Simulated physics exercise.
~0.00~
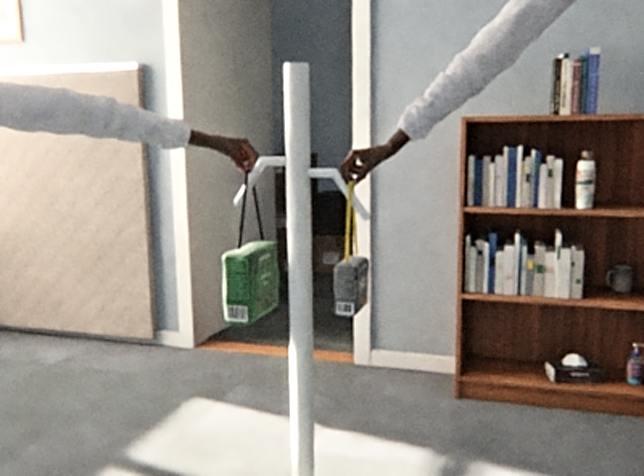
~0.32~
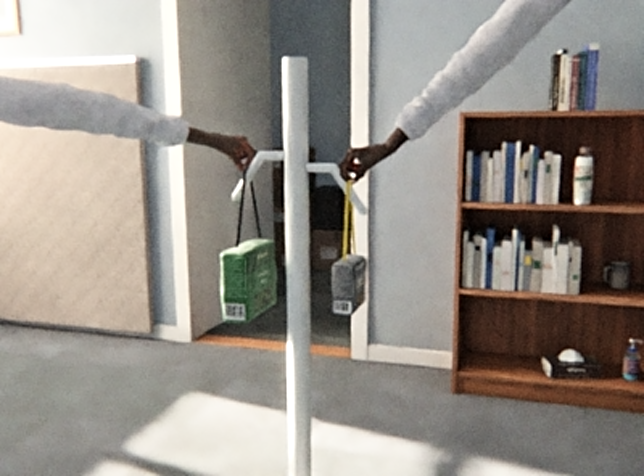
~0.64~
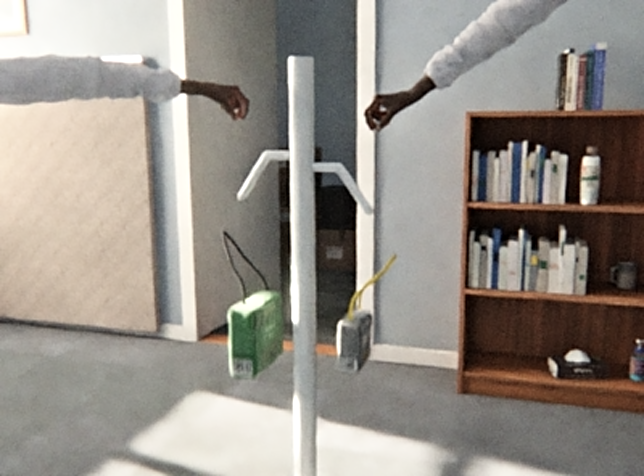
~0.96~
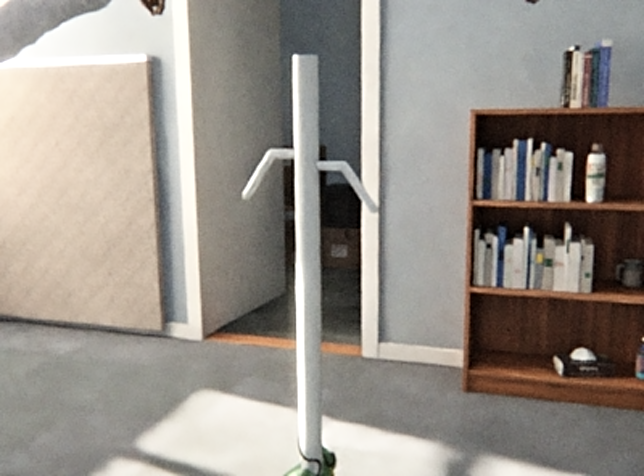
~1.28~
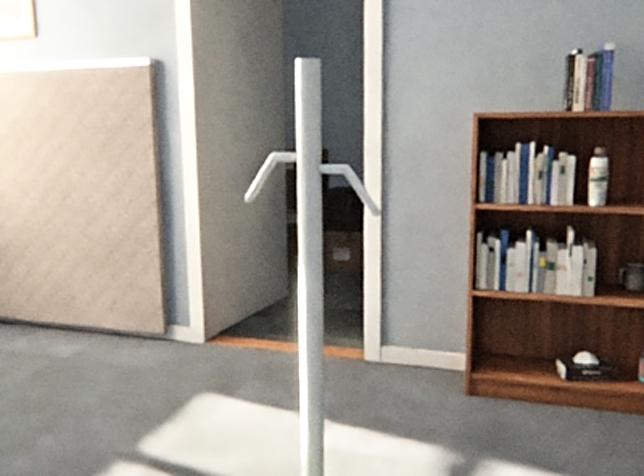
Two hands releasing a green bag and a grey pouch beside a white stand's pegs, both dropping toward the floor and out of view.
